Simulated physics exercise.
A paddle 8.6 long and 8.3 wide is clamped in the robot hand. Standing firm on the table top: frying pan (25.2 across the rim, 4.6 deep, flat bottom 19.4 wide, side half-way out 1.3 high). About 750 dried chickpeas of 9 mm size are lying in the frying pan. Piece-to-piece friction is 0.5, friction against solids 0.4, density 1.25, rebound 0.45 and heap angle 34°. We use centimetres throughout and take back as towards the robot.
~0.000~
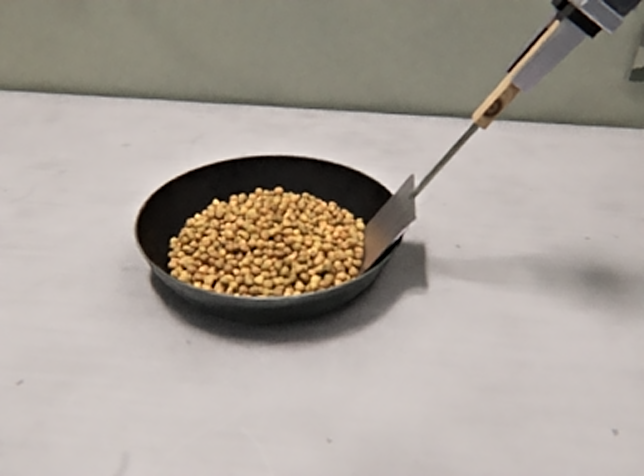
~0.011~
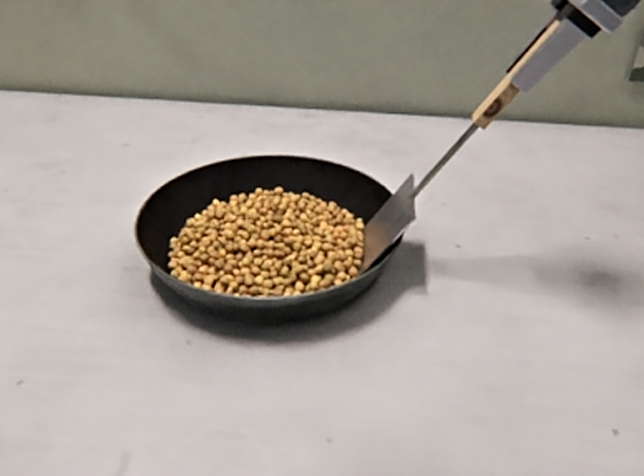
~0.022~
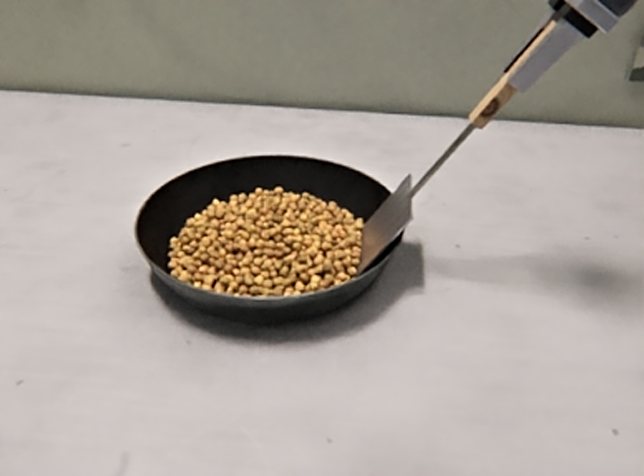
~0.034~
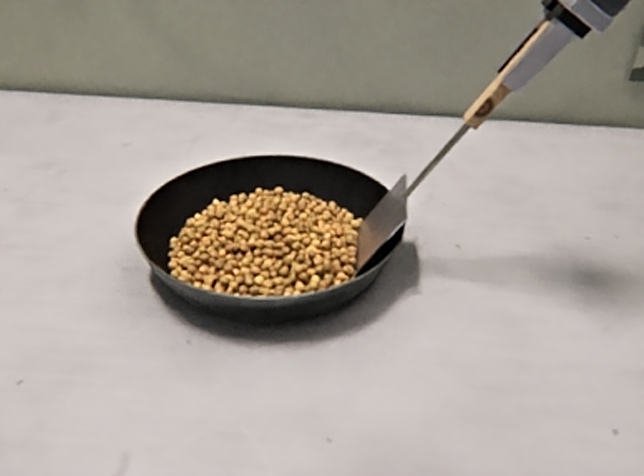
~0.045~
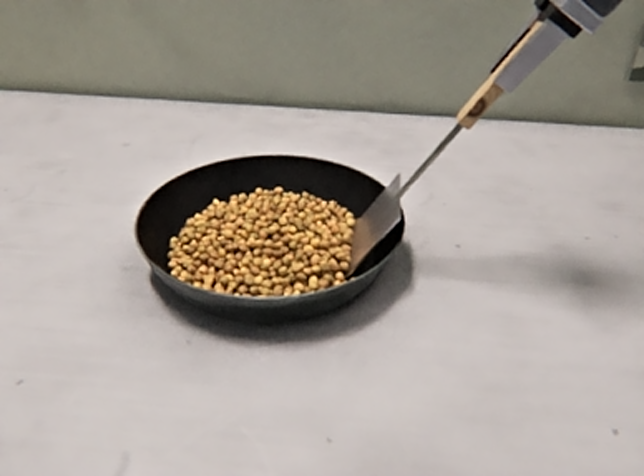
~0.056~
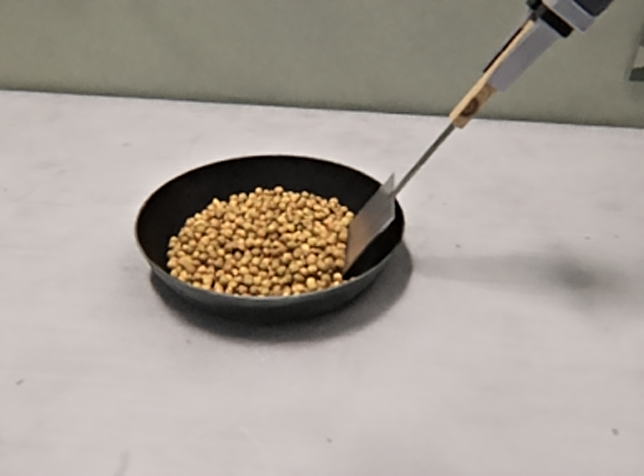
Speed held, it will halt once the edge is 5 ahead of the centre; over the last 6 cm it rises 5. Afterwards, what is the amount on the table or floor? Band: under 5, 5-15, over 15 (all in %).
Under 5 %.
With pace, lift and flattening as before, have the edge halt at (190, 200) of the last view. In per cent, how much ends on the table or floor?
0 %, roughly.
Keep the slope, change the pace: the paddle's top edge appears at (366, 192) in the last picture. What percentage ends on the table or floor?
Some 10 percent.
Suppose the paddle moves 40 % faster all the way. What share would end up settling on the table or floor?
In that case, close to 0 per cent.
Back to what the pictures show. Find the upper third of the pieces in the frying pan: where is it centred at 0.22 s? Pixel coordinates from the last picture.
Centre: Roughly (230, 228) in the last picture.
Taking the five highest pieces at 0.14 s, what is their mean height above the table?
About 3 cm.
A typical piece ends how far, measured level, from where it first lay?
Somewhere near 3 centimetres, I reckon.
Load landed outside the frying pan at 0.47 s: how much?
Roughly 0 per cent.
By 0.14 s, sloping 58°, highest piece 3 above the table; 754 in the frying pan.
By 0.22 s, sloping 58°, highest piece 5 above the table; 754 in the frying pan.
By 0.47 s, sloping 58°, highest piece 4 above the table; 754 in the frying pan.
By 1.52 s, sloping 58°, highest piece 3 above the table; 754 in the frying pan.
Final count, 754 in the frying pan. That is 0 % on the table or floor.
